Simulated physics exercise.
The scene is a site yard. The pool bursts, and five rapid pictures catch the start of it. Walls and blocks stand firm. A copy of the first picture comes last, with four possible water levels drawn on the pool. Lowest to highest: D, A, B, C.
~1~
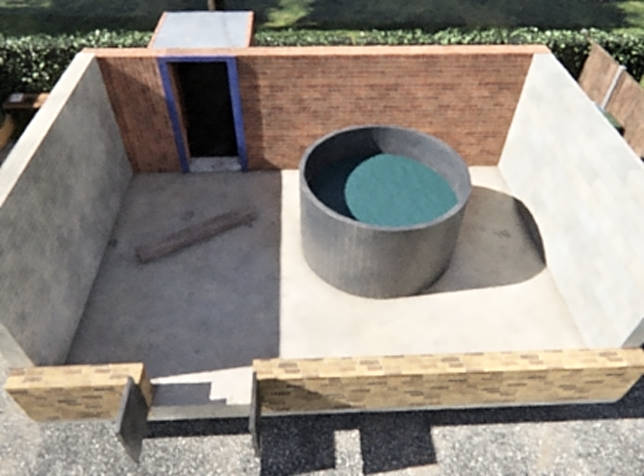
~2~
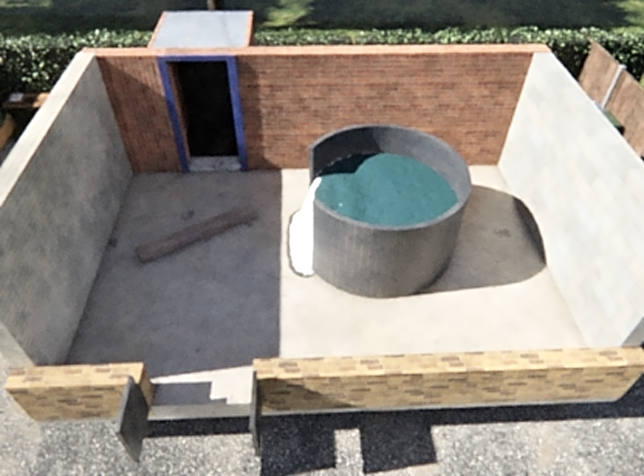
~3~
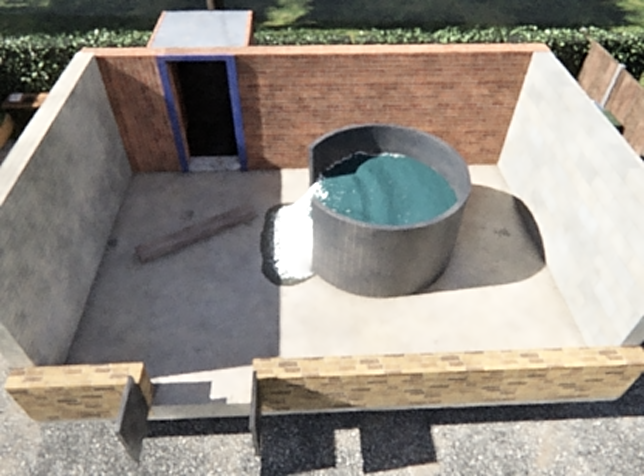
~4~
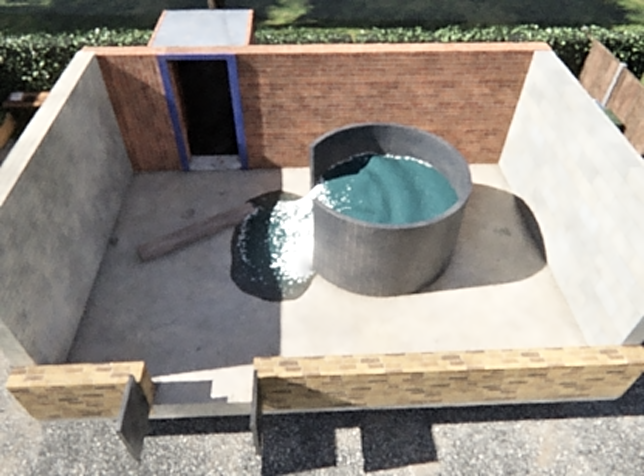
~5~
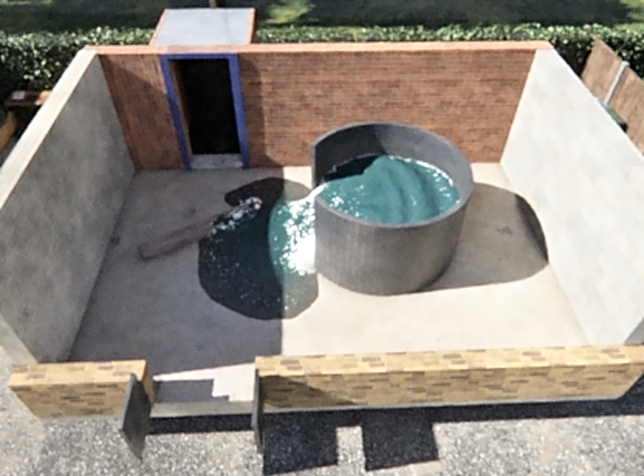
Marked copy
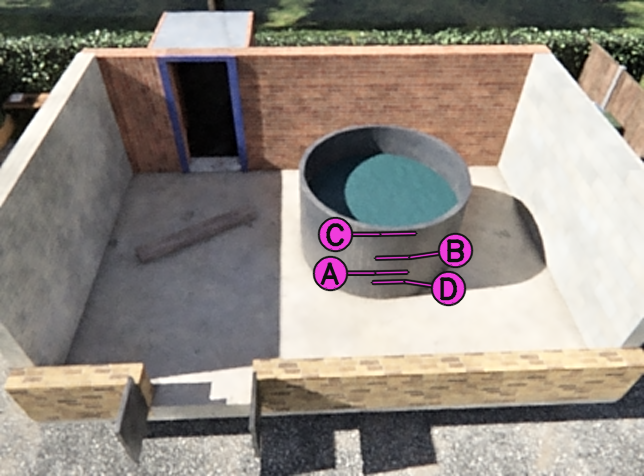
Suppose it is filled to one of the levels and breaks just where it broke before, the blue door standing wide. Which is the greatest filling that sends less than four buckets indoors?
It is A.
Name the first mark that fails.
Here it is mark B.
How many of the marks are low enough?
Two of the four.
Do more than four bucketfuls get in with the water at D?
No, that is safe.
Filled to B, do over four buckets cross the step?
Yes.
On the marked copy, A at (390, 272); B at (393, 257); C at (397, 233); D at (389, 282); from the bottom up D, A, B, C.
With A, a bucket or two gets in.
With B, about 14 bucketfuls get in.
With C, dozens of bucketfuls pour in.
With D, nothing gets over.
